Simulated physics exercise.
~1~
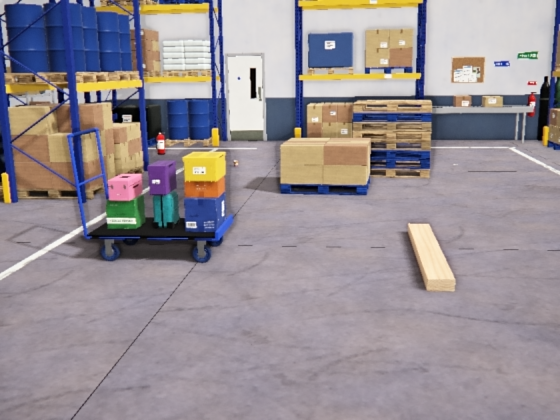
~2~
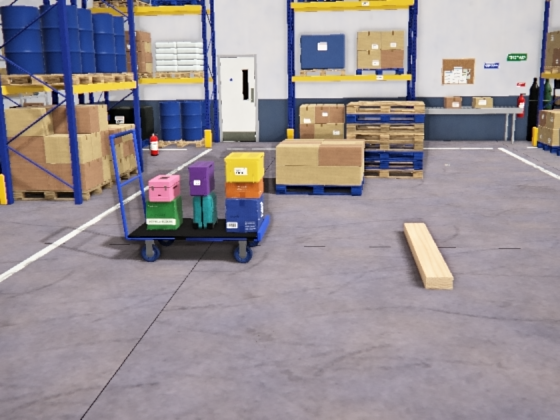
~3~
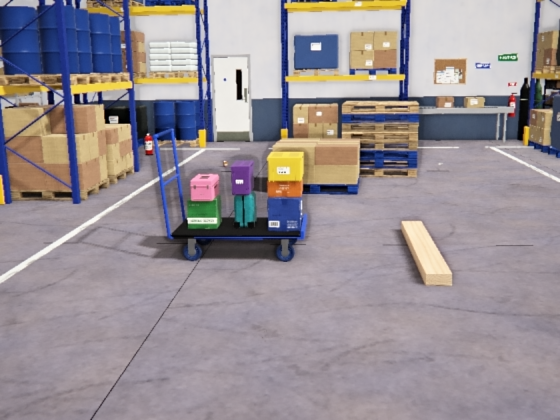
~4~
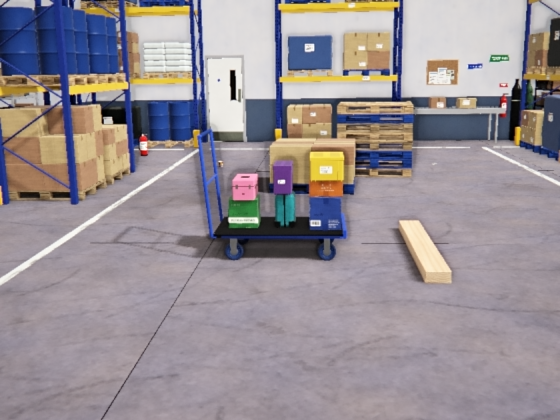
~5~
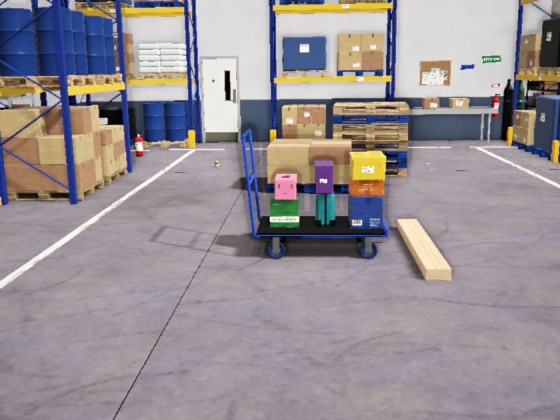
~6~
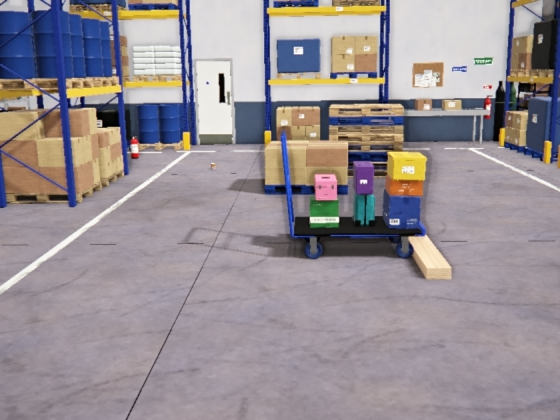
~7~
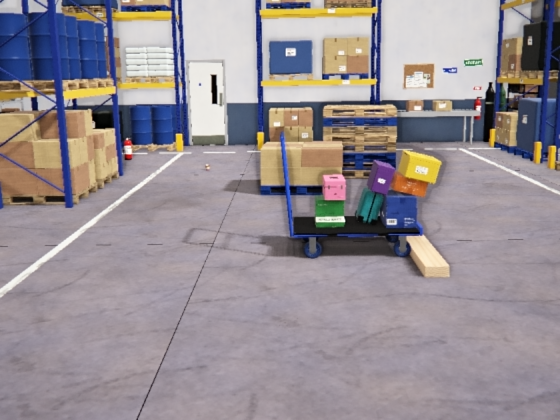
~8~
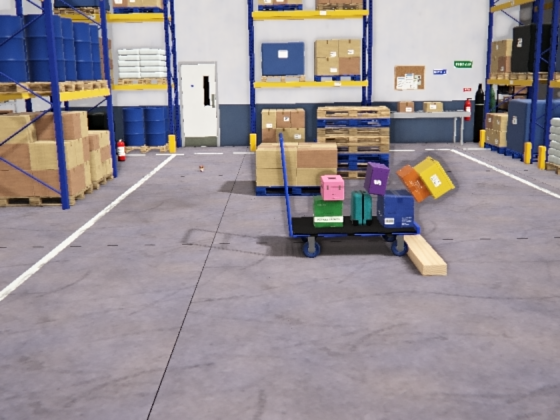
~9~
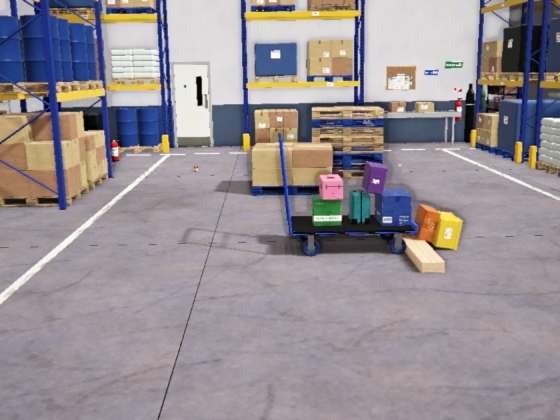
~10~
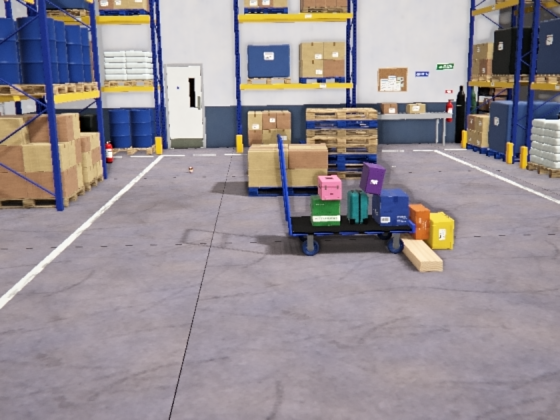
In a warehouse, a blue cart stacked with colorful boxes rolled right until it stopped abruptly at a low wooden beam, and the yellow and orange boxes toppled together off the front, landing on the floor beyond while the others stayed aboard, the purple one leaning.
